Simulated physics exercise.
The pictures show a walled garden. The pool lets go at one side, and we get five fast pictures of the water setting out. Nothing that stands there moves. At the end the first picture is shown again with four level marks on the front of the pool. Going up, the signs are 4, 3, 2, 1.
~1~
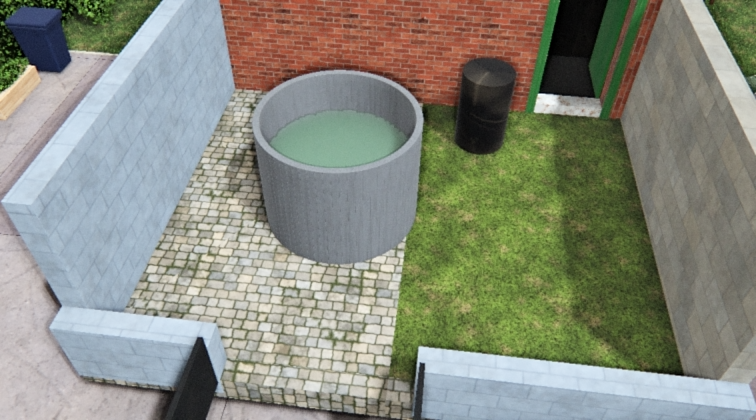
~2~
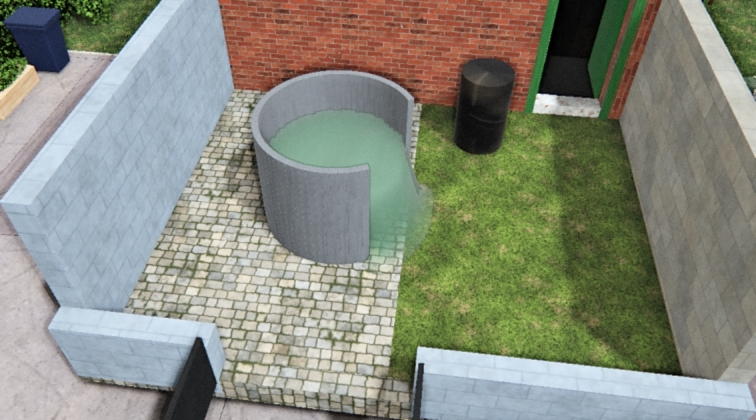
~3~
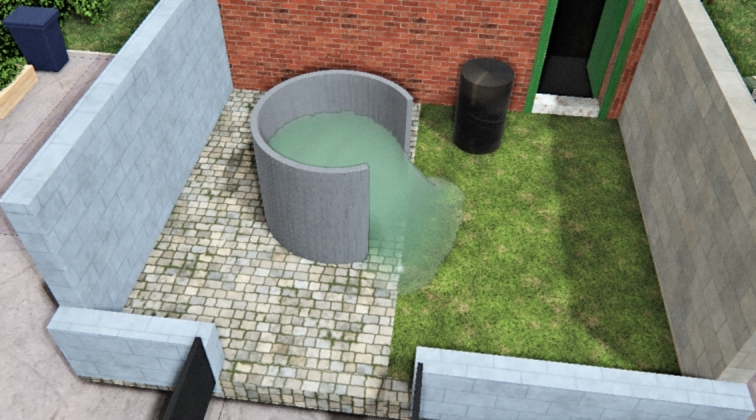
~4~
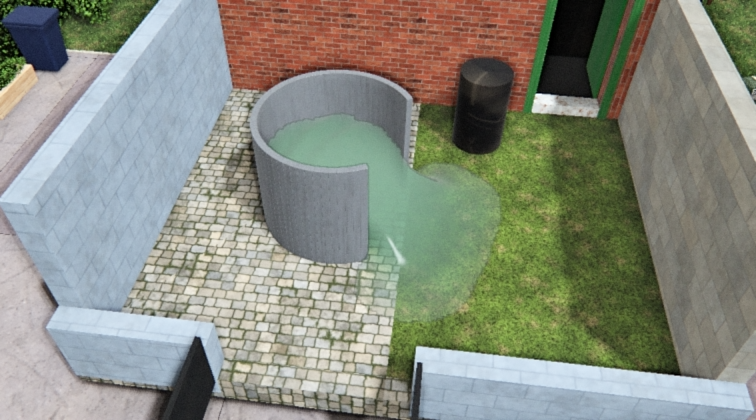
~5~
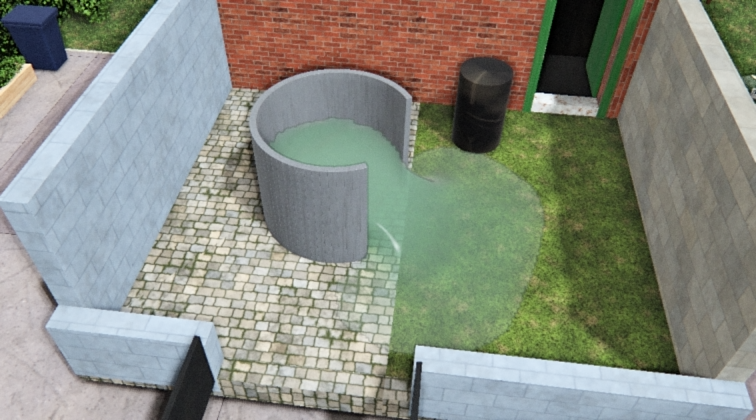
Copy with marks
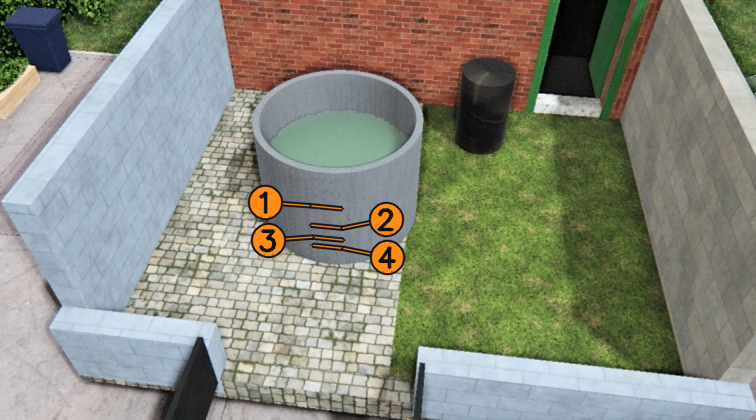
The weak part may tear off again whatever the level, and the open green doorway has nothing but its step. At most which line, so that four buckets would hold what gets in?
1 is the one.
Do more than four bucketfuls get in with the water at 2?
No.
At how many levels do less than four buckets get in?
All of the four.
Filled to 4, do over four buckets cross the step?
No, not at all.
On the marked copy, 1 at (325, 207); 2 at (326, 226); 3 at (327, 238); 4 at (328, 246); from the bottom up 4, 3, 2, 1.
With 1, a splash gets over, under a bucket.
With 2, nothing gets over.
With 3, nothing gets over.
With 4, nothing gets over.
